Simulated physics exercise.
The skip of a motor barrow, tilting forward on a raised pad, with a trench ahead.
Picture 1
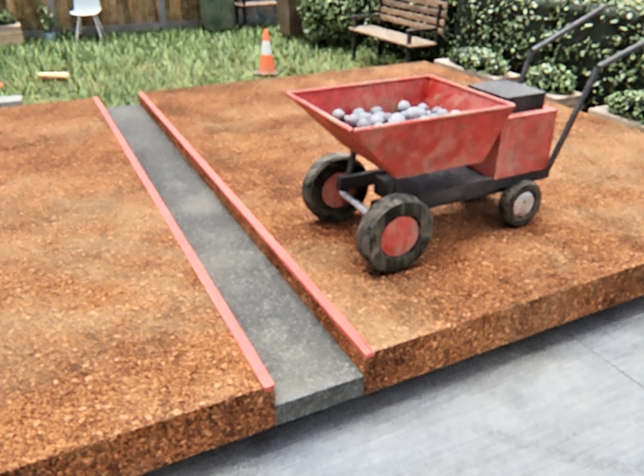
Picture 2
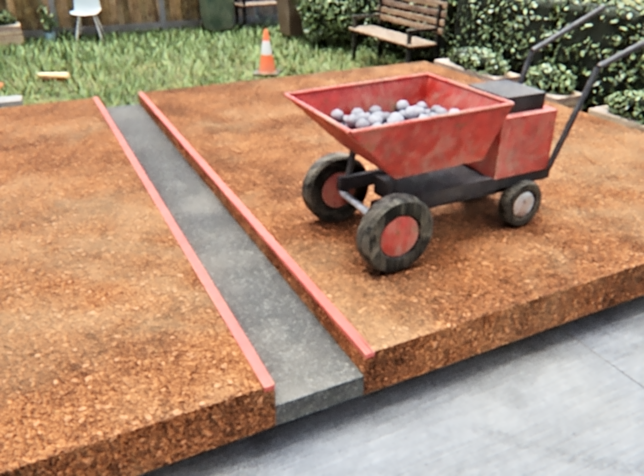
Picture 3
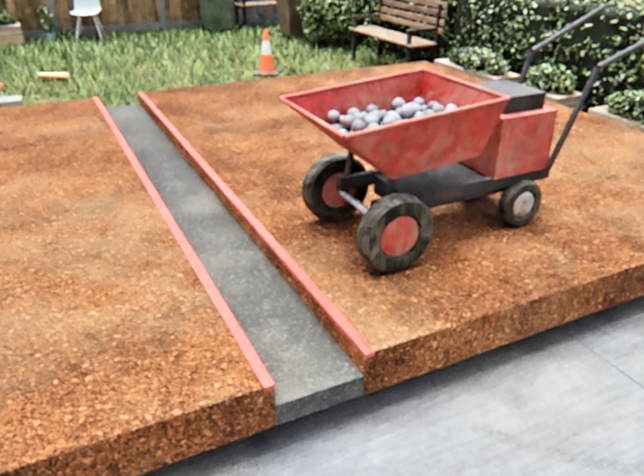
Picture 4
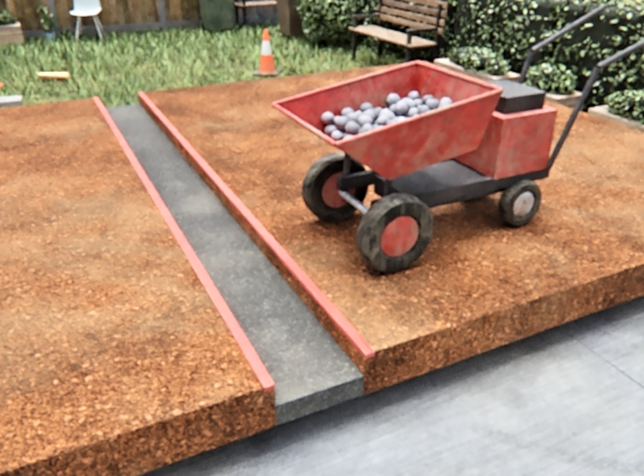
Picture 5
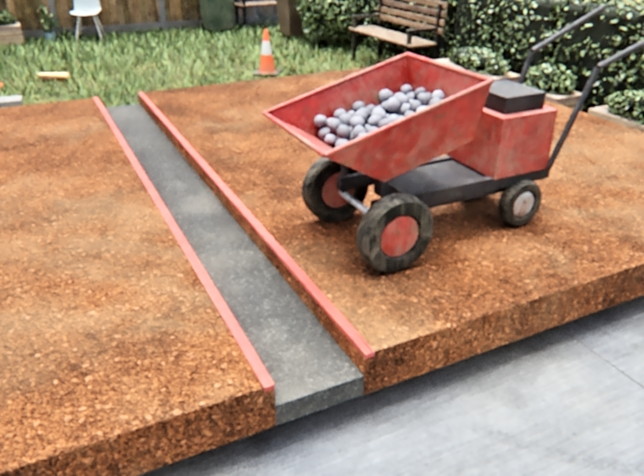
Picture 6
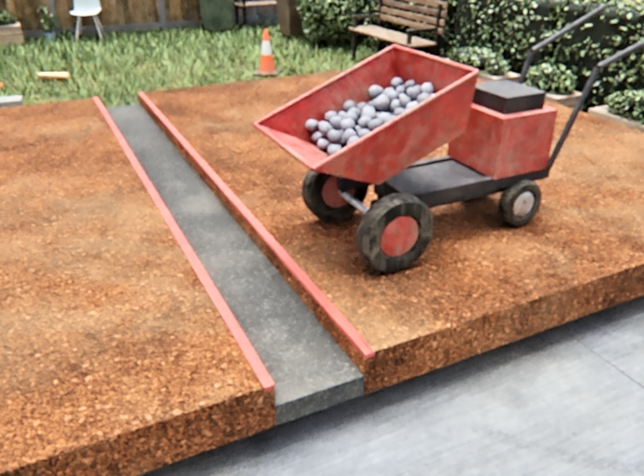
On a rusty-brown raised pad in a garden, a red motor barrow stood to the right of a shallow grey trench while its skip, loaded with round grey cobbles, steadily tilted forward to the left.
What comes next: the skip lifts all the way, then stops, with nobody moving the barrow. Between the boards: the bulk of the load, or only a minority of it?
Most of the load will go into the trench.
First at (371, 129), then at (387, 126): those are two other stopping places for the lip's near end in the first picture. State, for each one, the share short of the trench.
That would be roughly 0 in a hundred and then roughly 0 in a hundred.
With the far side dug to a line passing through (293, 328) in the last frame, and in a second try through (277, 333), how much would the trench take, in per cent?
The first case gives close to 0 per cent and the second close to 20 per cent.
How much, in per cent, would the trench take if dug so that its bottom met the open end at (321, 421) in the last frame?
Something close to 100 per cent.
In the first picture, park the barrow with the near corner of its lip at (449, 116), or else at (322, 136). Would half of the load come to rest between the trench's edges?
Okay, first it's a smaller portion, and then it's a smaller portion.
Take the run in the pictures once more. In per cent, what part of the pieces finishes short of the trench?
Roughly 0 percent.
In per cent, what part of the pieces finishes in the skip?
I'd say around 10 per cent.
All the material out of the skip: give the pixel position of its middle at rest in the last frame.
Roughly pixel (228, 277).
Just after the last frame, skip tipped steeply; every one in the skip.
A moment on, skip tipped right over; roughly half in the skip; roughly half in or heaped over the trench; just a few beyond it.
Further on, skip tipped right over; about a tenth in the skip; roughly two thirds in or heaped over the trench; roughly a quarter beyond it.
When it is over, skip tipped right over; about a tenth in the skip; the larger part in or heaped over the trench; roughly a quarter beyond it.
